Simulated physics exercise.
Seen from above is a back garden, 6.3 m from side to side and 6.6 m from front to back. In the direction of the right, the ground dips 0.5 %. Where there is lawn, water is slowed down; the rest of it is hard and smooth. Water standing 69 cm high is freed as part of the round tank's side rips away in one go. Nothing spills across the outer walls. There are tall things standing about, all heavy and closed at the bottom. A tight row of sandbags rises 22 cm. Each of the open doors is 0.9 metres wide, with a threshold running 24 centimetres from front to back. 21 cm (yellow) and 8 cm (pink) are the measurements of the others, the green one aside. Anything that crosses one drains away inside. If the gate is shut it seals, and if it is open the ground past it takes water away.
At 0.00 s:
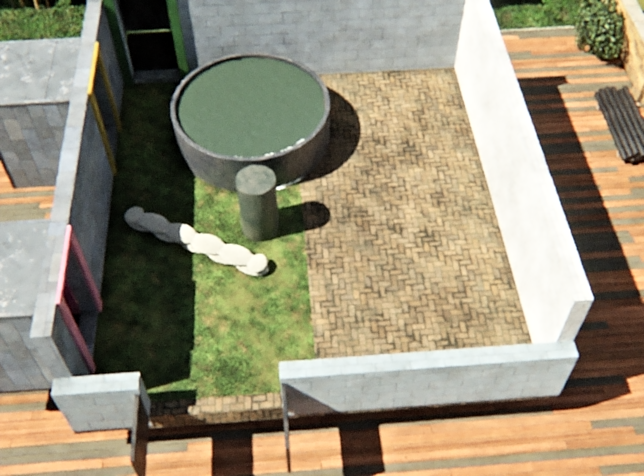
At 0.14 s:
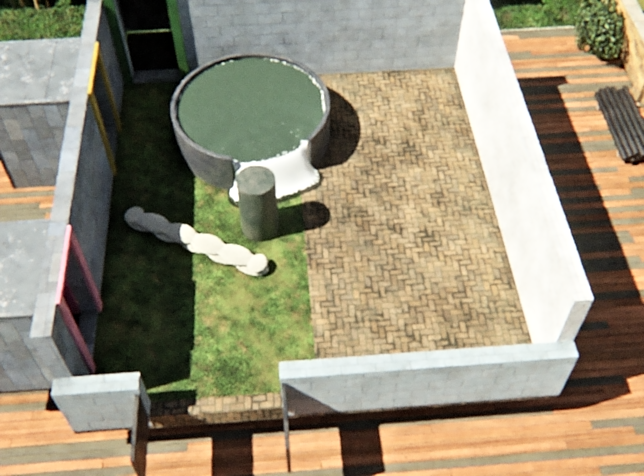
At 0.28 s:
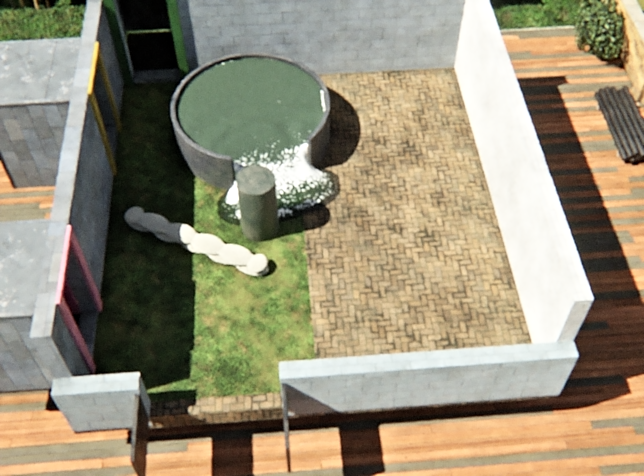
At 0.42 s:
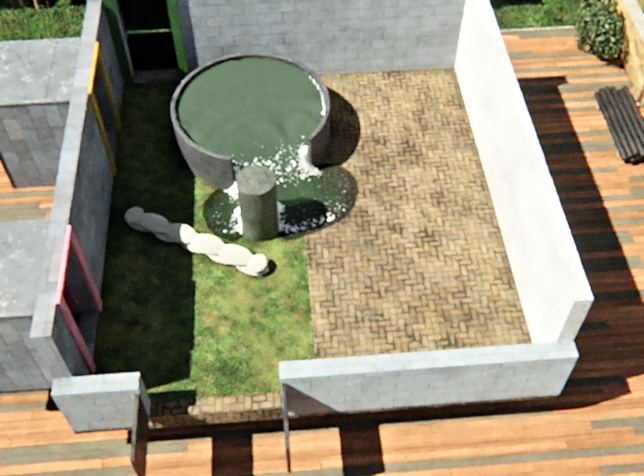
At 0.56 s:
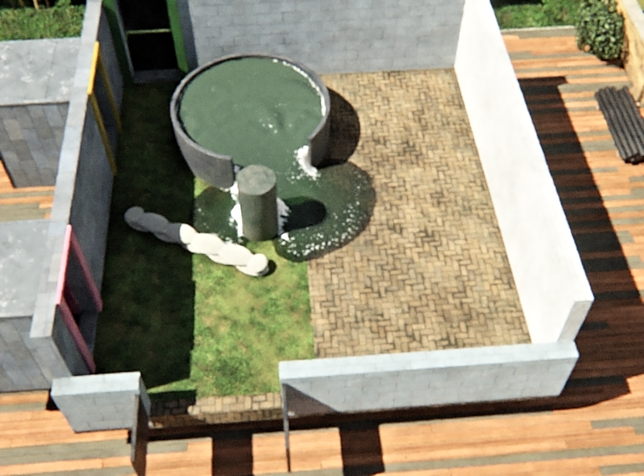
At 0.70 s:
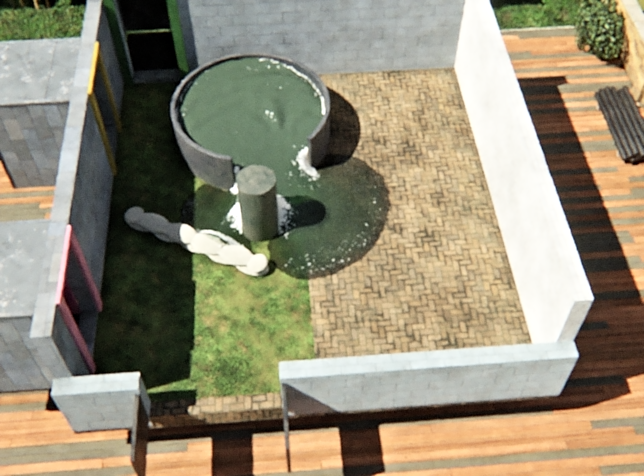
Walled back garden from above, a round tank's side giving way and green water spreading around a pillar over grass and paving.
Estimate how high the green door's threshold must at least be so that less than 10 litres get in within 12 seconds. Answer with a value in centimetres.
I would say at least 8.5 cm.
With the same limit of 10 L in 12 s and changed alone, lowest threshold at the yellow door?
At the yellow door you'd want roughly 7.5 cm.
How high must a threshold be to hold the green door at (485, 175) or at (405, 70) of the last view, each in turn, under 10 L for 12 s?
In turn: About 10.5 cm, about 11.5 cm.
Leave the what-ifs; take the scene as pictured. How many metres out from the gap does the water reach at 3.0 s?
Close to 5.2 metres, I'd say.
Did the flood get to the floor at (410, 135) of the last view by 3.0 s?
By then it is spared.
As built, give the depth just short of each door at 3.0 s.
In cm: Yellow 9, pink 0, green 0.
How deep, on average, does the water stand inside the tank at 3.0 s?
About 32 cm.
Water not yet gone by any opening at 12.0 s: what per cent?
Roughly 92 percent of the water remains.
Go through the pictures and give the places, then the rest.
The round tank at (251, 106) is whole and still, 69 cm deep; the green door at (149, 39) is dry, in the first picture.
The front is at (236, 203), 0.3 m from the gap at a hidden place; 0.4 m2 of floor is wet, 69 cm left at the back, in the second picture.
The gap is at a hidden place, the front 0.7 m out at a hidden place; the back of the round tank holds 69 cm, in the third picture.
The front is at (329, 223), 1.1 m from the gap at a hidden place; 2.1 m2 of floor is wet, 69 cm left at the back, in the fourth picture.
Water pours out at a hidden place and has run 1.6 m, to (310, 257); about 7 cm deep outside, 69 cm at the back, in the fifth picture.
The gap is at a hidden place, the front 2.0 m out at (330, 271); the back of the round tank holds 68 cm; the green door at (149, 39), 3.5 m from the gap, is still 2.9 m from the nearest water, in the sixth picture.
After 1.4 s water covers 30 % of the floor, deepest (50 cm) near (265, 204); it has not reached the green door.
After 3.0 s water covers 55 % of the floor, deepest (36 cm) near (515, 319); it has not reached the green door.
After 12.0 s water covers 95 % of the floor, deepest (14 cm) near (440, 78); 10 cm at the green door, 0 litres in over its 11 cm threshold.
At the green door as built, the water arrived by 4.0 s and peaked near 11 cm at 7.6 s.
With a threshold of 7.5 cm, 26 litres would have come in within the 12 s; with 10.5 cm, 0 litres. So under 10 litres takes about 8.5 cm.
